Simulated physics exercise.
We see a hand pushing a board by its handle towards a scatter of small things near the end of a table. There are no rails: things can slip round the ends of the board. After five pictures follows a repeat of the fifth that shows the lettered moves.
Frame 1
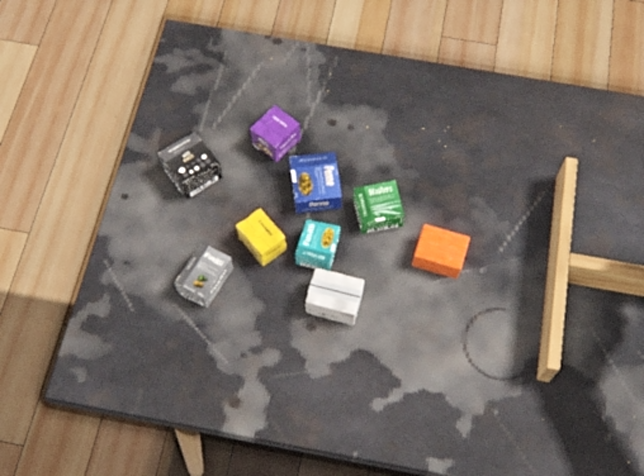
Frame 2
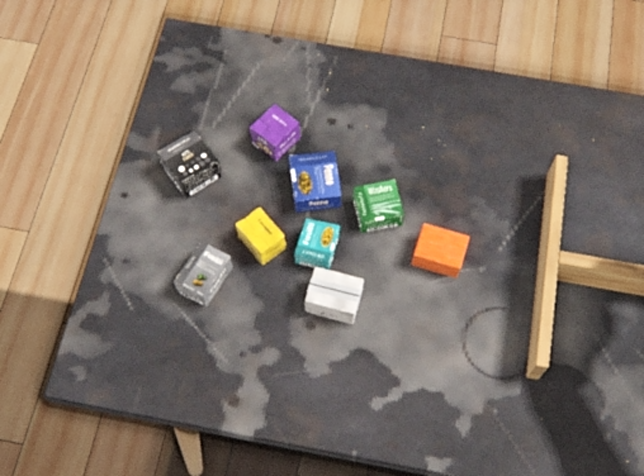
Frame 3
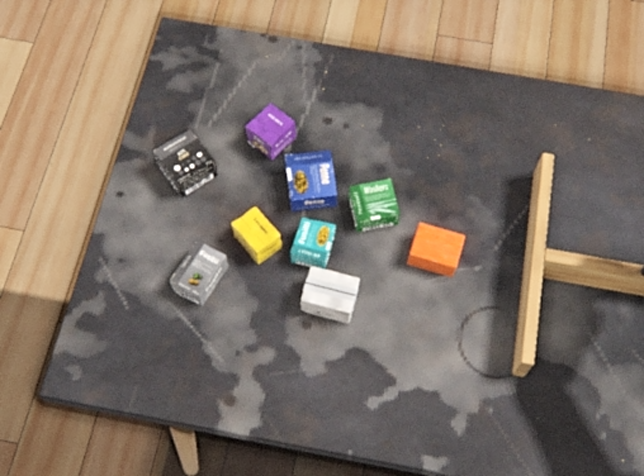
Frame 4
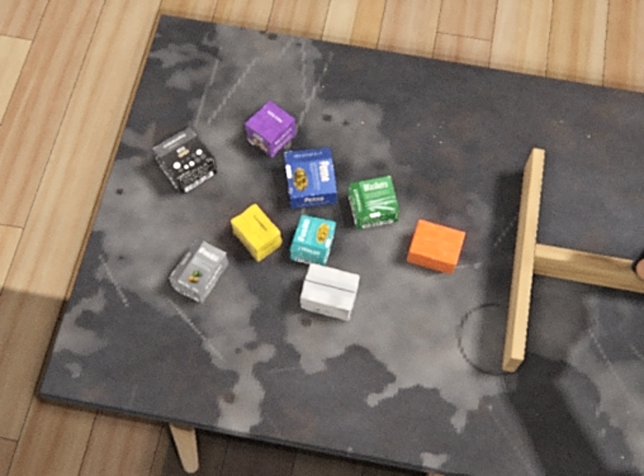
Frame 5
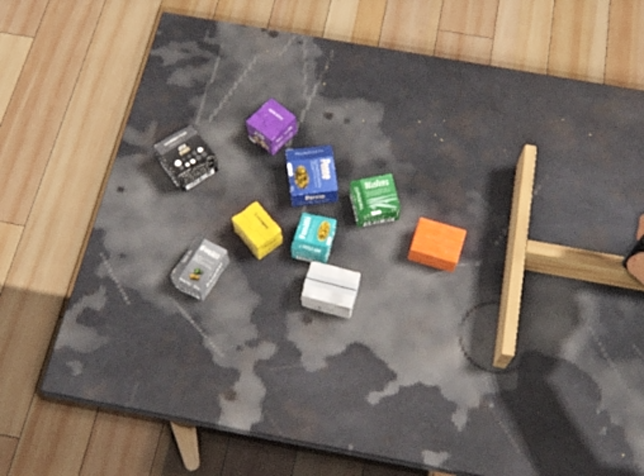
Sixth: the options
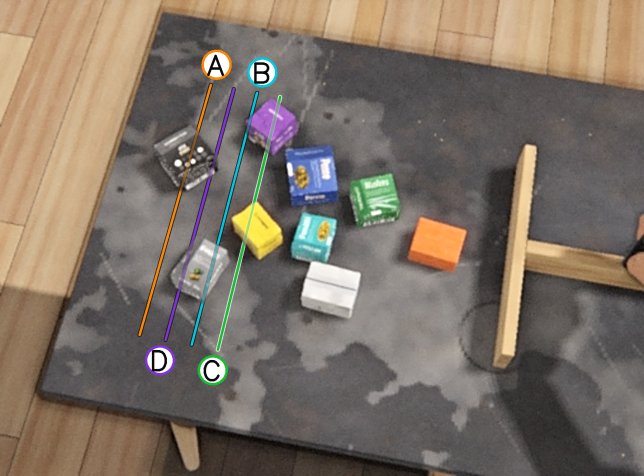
At the start, small colourful packets and boxes lie scattered on a dark, mottled table, with an upright wooden board standing to their right. The board slides steadily left by its handle, narrowing the gap to the orange block, while part of a hand comes into view at the right edge.
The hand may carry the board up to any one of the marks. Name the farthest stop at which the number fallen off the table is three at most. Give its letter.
Stop at A.
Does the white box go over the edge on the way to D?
No.
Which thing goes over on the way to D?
The black packet goes over.
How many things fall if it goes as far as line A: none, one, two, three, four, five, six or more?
By then, two.
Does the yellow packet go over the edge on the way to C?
By then, no.
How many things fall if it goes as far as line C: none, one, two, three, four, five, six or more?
In all, none.
On the marked copy, A at (177, 202); B at (226, 211); C at (251, 215); D at (202, 207).
Taking A. A third of the way, board (394, 222); green box (368, 199); orange block (361, 240).
Two thirds of the way, board (273, 201); black packet (158, 154); yellow packet (170, 207).
When it is over, board (178, 184); yellow packet over the edge; black packet over the edge; two fallen.
As for the rest, B is within the limit but short; C is within the limit but short; D is within the limit but short.
